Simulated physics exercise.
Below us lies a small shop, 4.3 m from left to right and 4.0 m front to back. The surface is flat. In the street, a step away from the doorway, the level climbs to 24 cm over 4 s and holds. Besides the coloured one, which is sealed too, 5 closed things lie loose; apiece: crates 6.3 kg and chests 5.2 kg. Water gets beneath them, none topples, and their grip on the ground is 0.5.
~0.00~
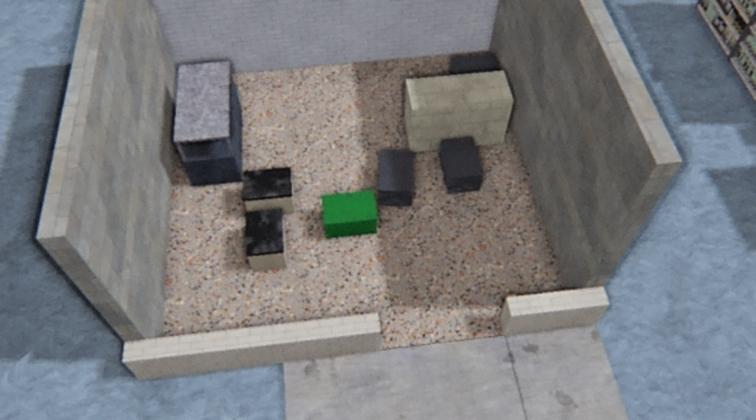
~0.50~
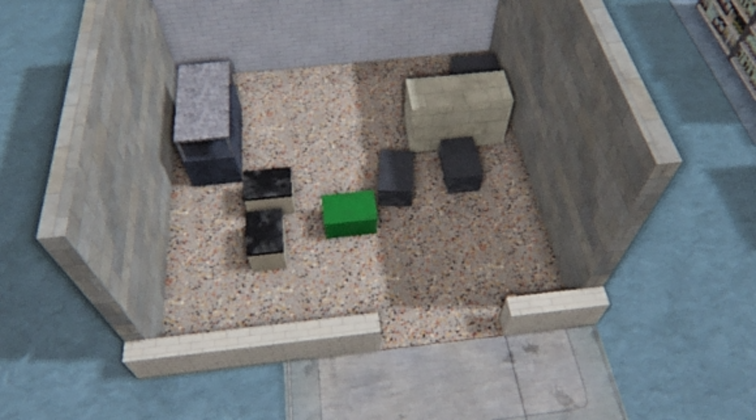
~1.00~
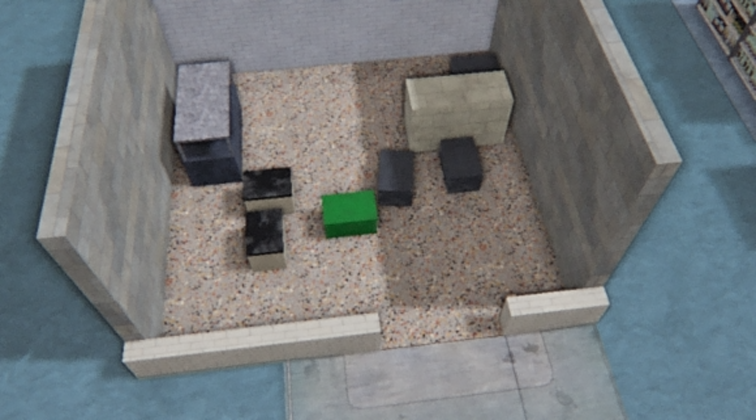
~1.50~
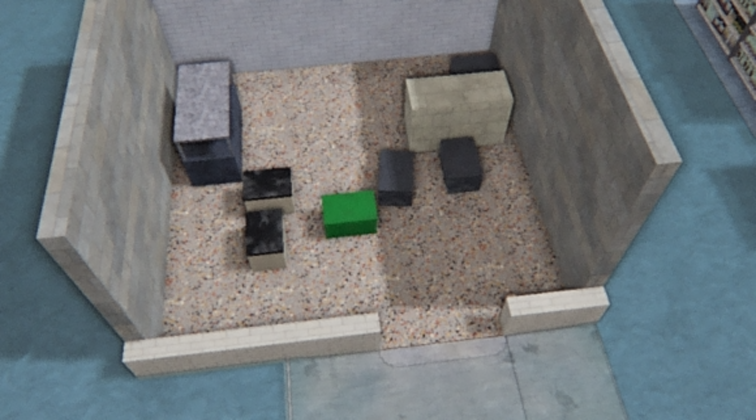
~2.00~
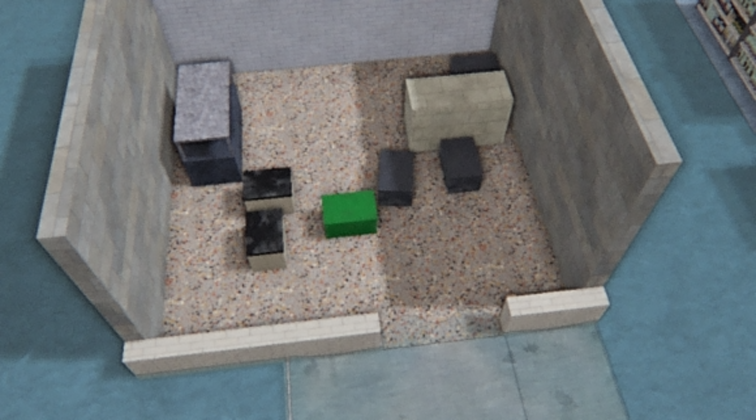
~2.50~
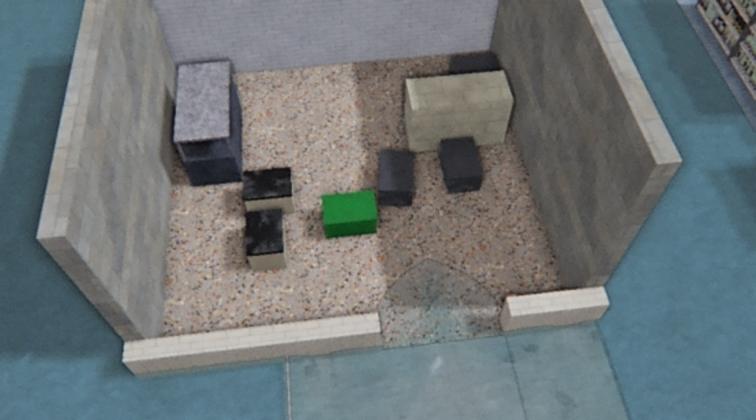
Water spreads across the street around a small walled shop seen from above, creeping over the grey paving toward the open doorway. It then slips through the gap and fans out thinly over the speckled floor just inside, while the green crate and the dark-topped boxes stay still.
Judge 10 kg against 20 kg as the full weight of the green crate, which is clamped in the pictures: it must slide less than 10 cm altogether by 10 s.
For it, neither load is enough.
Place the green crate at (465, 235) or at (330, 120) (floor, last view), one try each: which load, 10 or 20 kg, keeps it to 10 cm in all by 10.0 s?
In that order: Neither is enough; neither is enough.
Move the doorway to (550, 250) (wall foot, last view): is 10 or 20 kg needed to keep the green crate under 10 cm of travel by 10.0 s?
Then neither weight holds it.
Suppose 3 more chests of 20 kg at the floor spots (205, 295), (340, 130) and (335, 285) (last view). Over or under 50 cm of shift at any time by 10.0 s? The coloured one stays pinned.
In that order: Short of it, past it, under.
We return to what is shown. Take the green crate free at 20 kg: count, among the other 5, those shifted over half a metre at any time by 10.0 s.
5 of them.
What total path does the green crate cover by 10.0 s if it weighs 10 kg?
About 300 cm.
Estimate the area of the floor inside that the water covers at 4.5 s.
Some 6.5 m2.
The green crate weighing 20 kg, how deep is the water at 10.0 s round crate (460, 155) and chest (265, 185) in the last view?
About 12 and 11 cm.
After 3.5 s the green crate would be 0 cm from its start with 10 kg and 0 cm from its start with 20 kg; 2 cm of water round it then.
After 4.5 s the green crate would be 49 cm from its start with 10 kg and 8 cm from its start with 20 kg; 5 cm of water round it then.
After 7.0 s the green crate would be 222 cm from its start with 10 kg and 99 cm from its start with 20 kg; 6 cm of water round it then.
After 10.0 s the green crate would be 282 cm from its start with 10 kg and 186 cm from its start with 20 kg; 12 cm of water round it then.
